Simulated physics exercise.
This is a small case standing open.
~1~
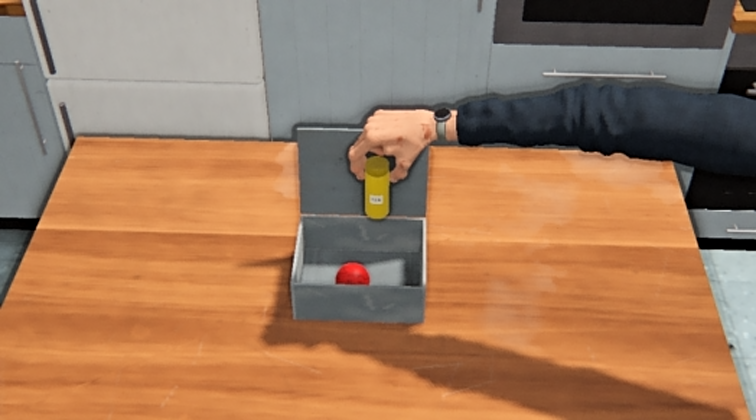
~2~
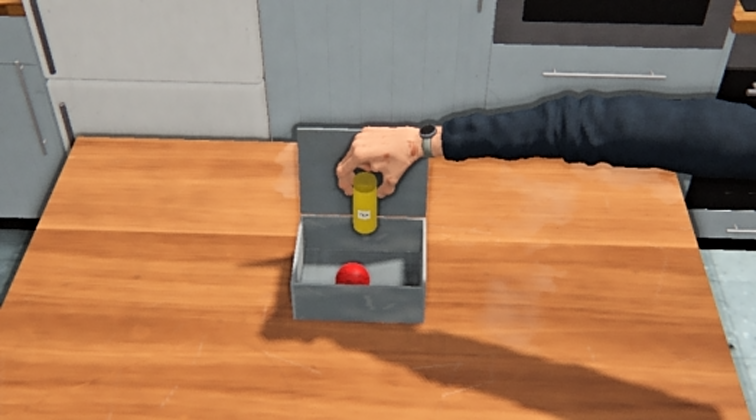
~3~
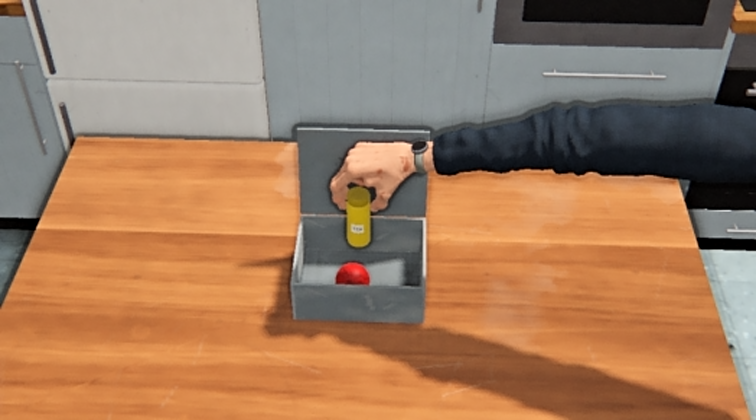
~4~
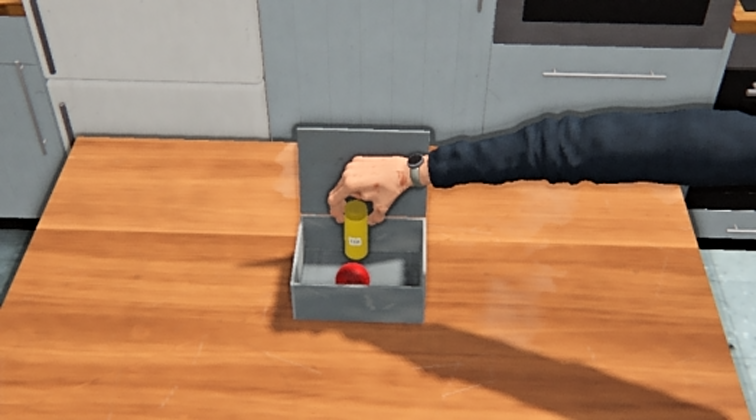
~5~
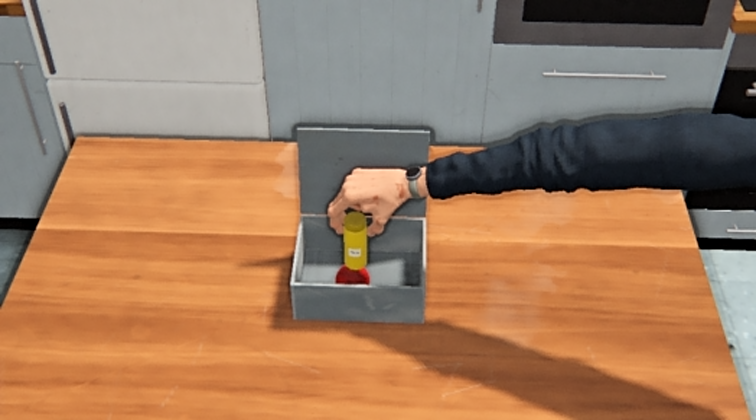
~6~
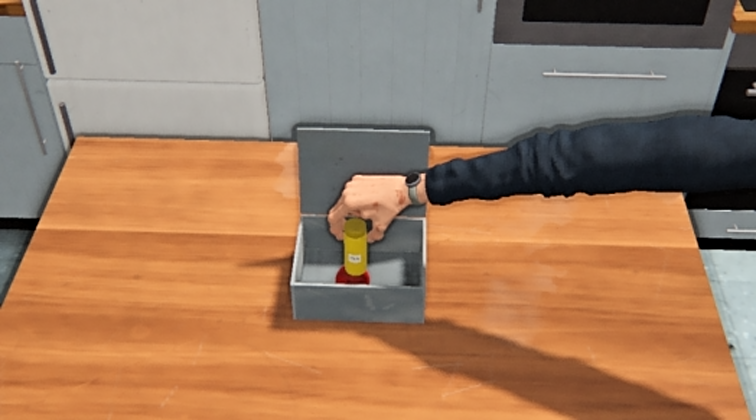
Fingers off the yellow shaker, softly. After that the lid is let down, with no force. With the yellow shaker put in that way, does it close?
The lid closes.
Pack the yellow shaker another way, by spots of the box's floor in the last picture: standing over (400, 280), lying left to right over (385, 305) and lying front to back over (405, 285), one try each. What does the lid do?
First try: It stays ajar; second try: It closes; third try: It sits on the rim.
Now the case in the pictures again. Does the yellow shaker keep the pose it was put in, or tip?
It tips.
Then, 0.90 s on from there, lid starting down; yellow shaker on its side near (376, 286); red ball shifted about its own width.
Then, 1.70 s on from there, lid 49° above the rim; yellow shaker on its side near (376, 287); red ball shifted about its own width.
In the end, lid shut; toppled in the box, yellow shaker; moved from the start, red ball. At the end, from the last picture's camera, yellow shaker near (376, 287).
